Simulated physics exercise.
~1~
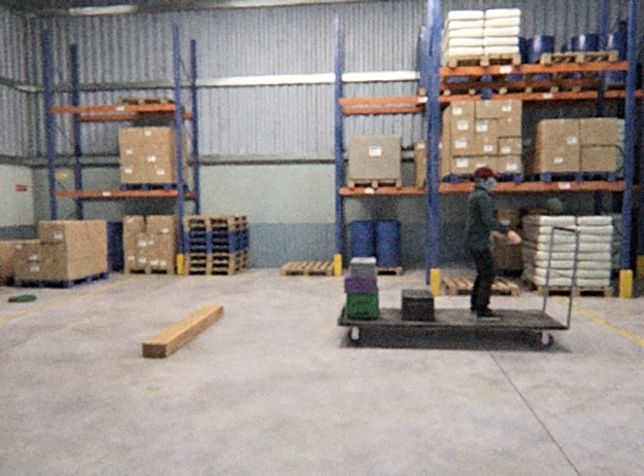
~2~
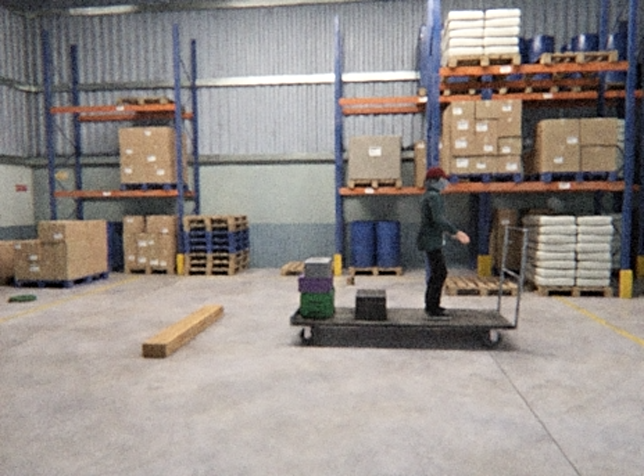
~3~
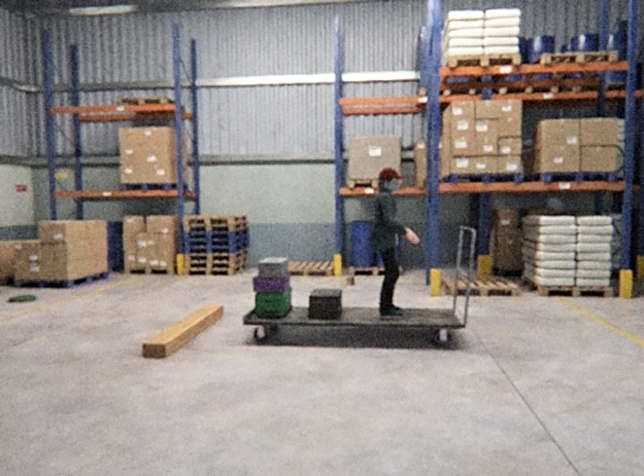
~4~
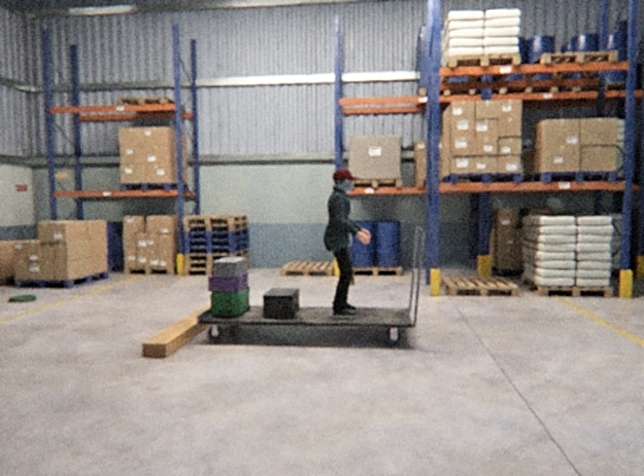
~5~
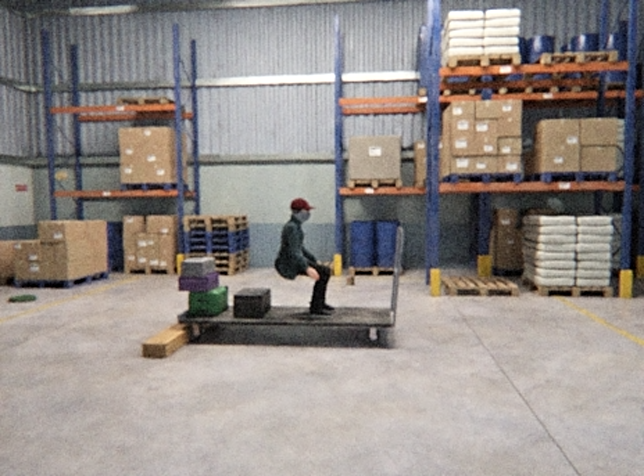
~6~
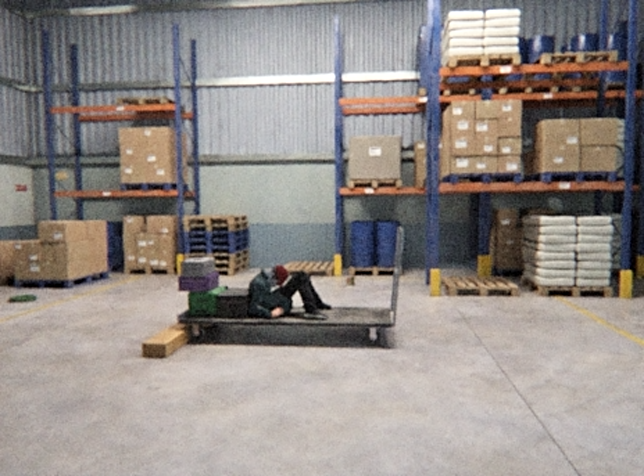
Worker in a red cap riding a loaded platform trolley left into a floor beam, crumpling onto the deck beside the boxes.
